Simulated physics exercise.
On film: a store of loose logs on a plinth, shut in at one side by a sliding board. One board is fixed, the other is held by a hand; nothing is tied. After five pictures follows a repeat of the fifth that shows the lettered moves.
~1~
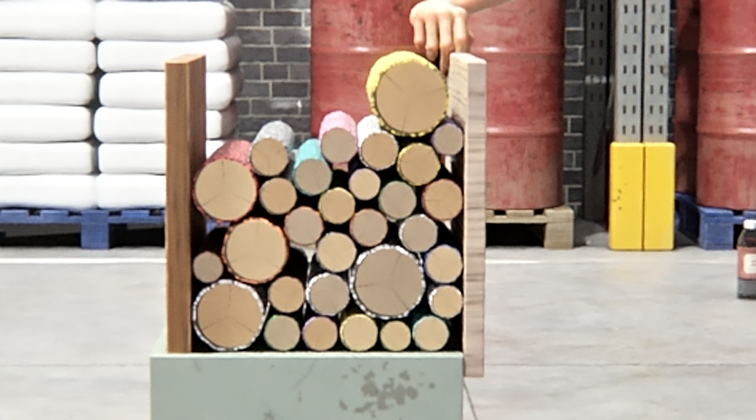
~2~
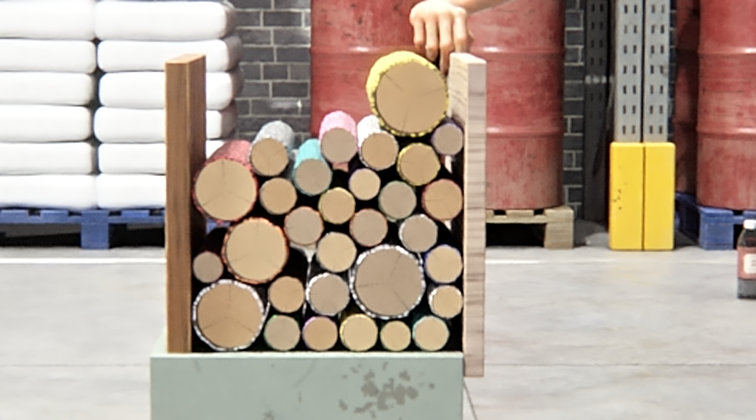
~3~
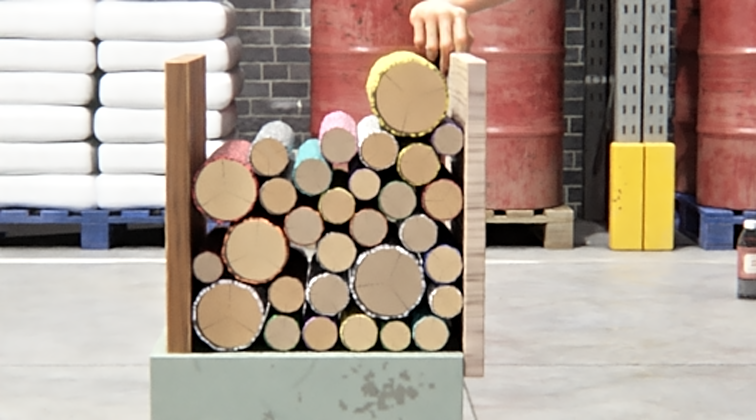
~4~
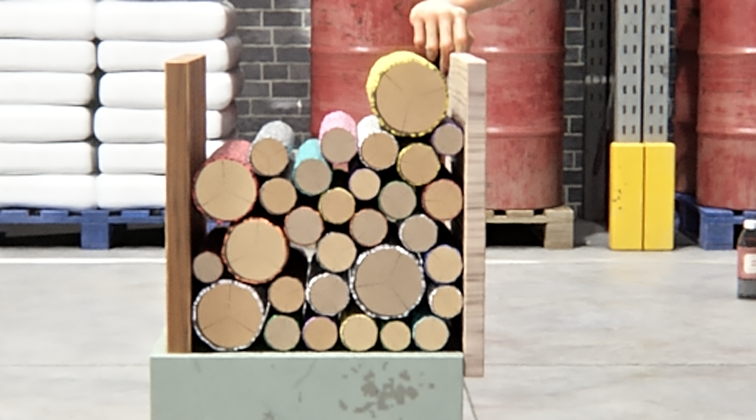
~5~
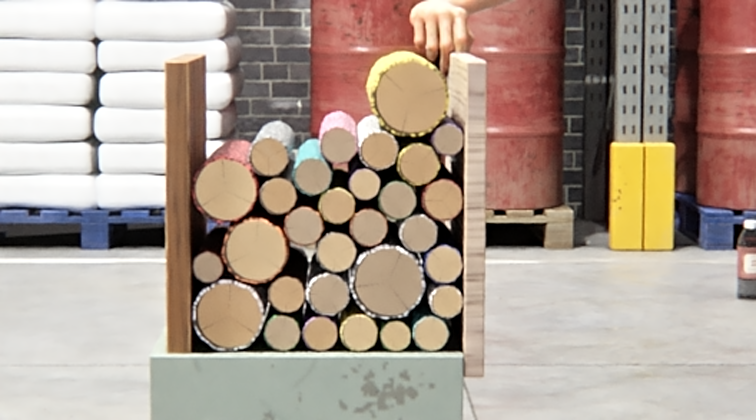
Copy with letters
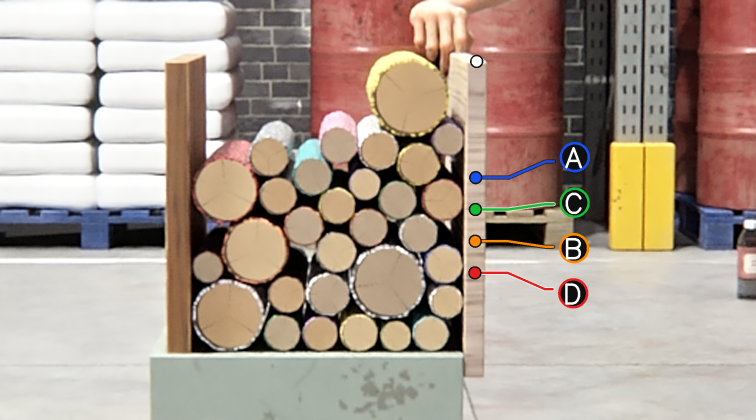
A hand resting at the top of the right board beside a yellow-rimmed log, the stacked logs staying still between two boards.
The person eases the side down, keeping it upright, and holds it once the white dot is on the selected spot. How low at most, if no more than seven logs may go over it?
Mark D is as low as it can go.
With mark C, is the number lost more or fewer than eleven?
Fewer than eleven.
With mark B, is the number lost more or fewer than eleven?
At B, fewer than eleven.
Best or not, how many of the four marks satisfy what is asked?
Four of the four.
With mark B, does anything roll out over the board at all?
Yes.
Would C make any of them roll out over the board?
Yes, at C.
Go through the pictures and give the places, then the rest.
The first frame shows a log (229, 316); a log (430, 333); a log (287, 295).
The second frame shows a log (287, 295); a log (369, 227).
The third frame shows a log (337, 206); a log (312, 176).
The fourth frame shows side board (464, 203); a log (229, 316).
The fifth frame shows a log (430, 333); a log (287, 295); a log (369, 227).
On the copy, A at (476, 178); B at (475, 241); C at (475, 209); D at (475, 273); the white dot at (477, 61).
On D. First, top of the board (466, 152).
Then, top of the board (465, 254).
Finally, top of the board (465, 272), about four out over the board.
By contrast, A none out over the board; B two out over the board; C two out over the board.
